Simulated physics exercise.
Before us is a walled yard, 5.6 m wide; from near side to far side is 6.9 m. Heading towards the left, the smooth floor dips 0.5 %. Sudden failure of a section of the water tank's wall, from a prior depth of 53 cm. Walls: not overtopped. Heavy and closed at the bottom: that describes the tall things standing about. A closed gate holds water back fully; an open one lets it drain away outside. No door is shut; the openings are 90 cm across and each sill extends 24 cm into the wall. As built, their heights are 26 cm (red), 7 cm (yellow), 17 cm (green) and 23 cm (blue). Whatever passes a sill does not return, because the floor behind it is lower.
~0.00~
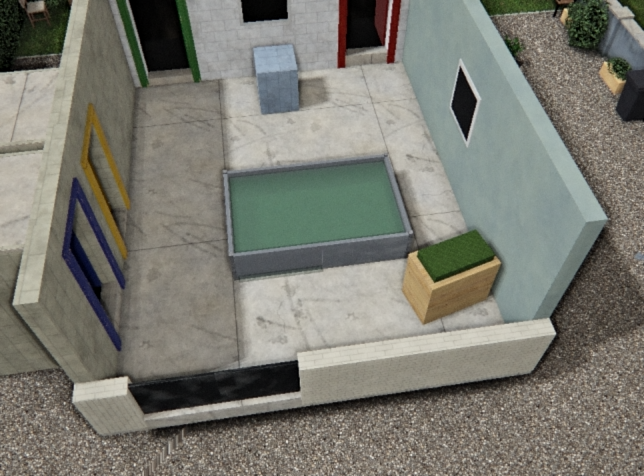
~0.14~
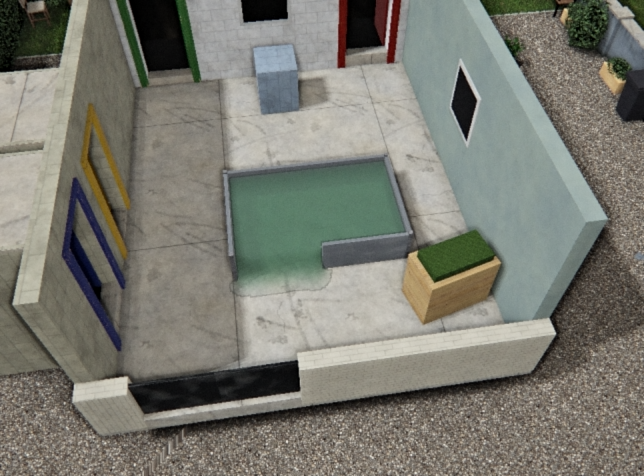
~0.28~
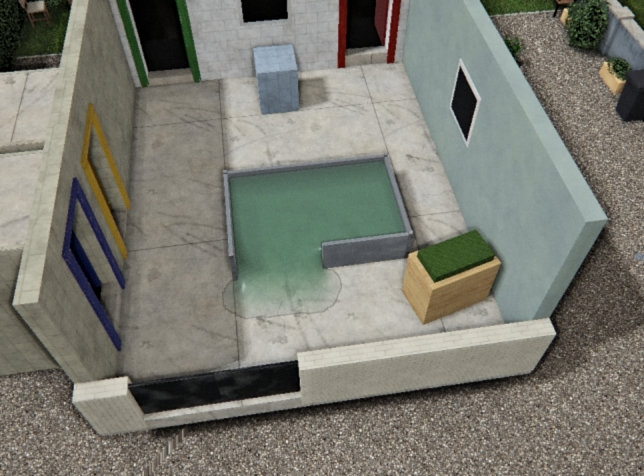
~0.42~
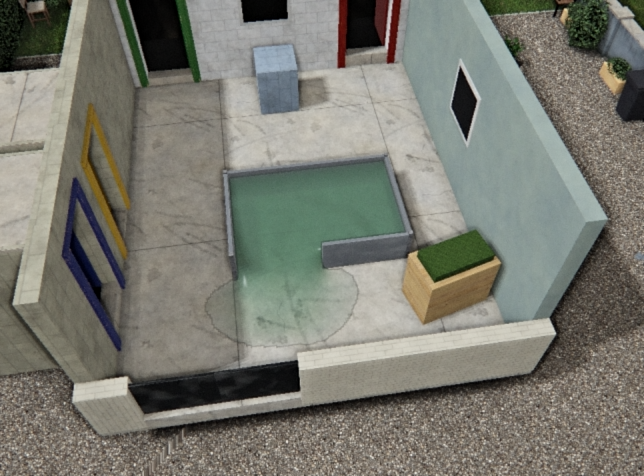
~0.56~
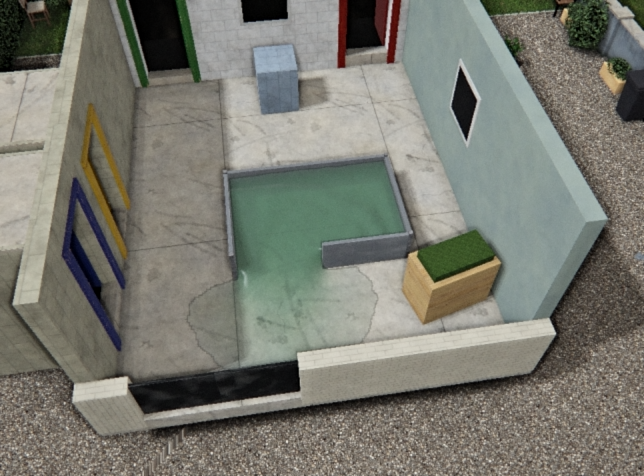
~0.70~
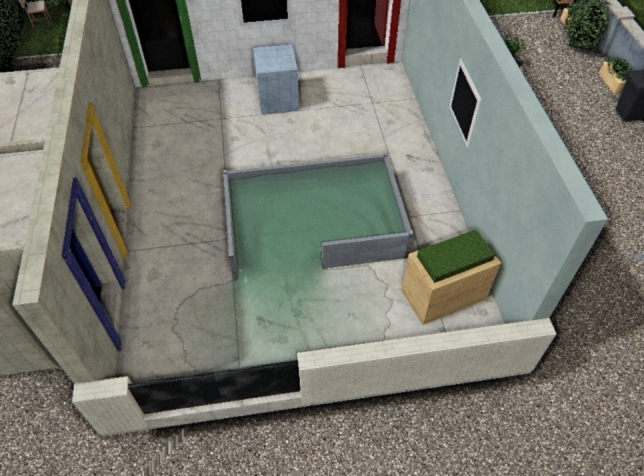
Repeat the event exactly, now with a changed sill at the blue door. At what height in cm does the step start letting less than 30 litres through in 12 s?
At about 11 cm.
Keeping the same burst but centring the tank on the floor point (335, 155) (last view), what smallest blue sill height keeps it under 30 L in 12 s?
In that case about 11.0 cm.
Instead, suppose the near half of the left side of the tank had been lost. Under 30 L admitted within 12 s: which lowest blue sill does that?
With that break, close to 21 cm.
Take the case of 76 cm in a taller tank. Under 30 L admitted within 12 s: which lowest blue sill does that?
About 17 cm.
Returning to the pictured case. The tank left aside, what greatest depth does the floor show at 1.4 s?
Roughly 36 cm.
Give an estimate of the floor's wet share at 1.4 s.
The wet part is about 15 per cent.
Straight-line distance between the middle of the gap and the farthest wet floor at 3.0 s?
Near 3.6 m, more or less.
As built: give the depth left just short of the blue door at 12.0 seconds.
About 8.5 cm.
After 1.4 s water covers 15 % of the floor, deepest (36 cm) near (276, 384); it has not reached the blue door.
After 3.0 s water covers 35 % of the floor, deepest (34 cm) near (115, 407); 16 cm at the blue door, 0 litres in over its 23 cm sill.
After 12.0 s water covers 100 % of the floor, deepest (11 cm) near (136, 88); 8 cm at the blue door, 0 litres in over its 23 cm sill.
At the blue door as built, the water arrived by 2.1 s and peaked near 17 cm at 3.4 s.
Run again over the same 12 s with other heights there, 47 litres in over 10 cm, 11 litres over 13.5 cm. The limit of 30 litres is kept from about 11 cm up.
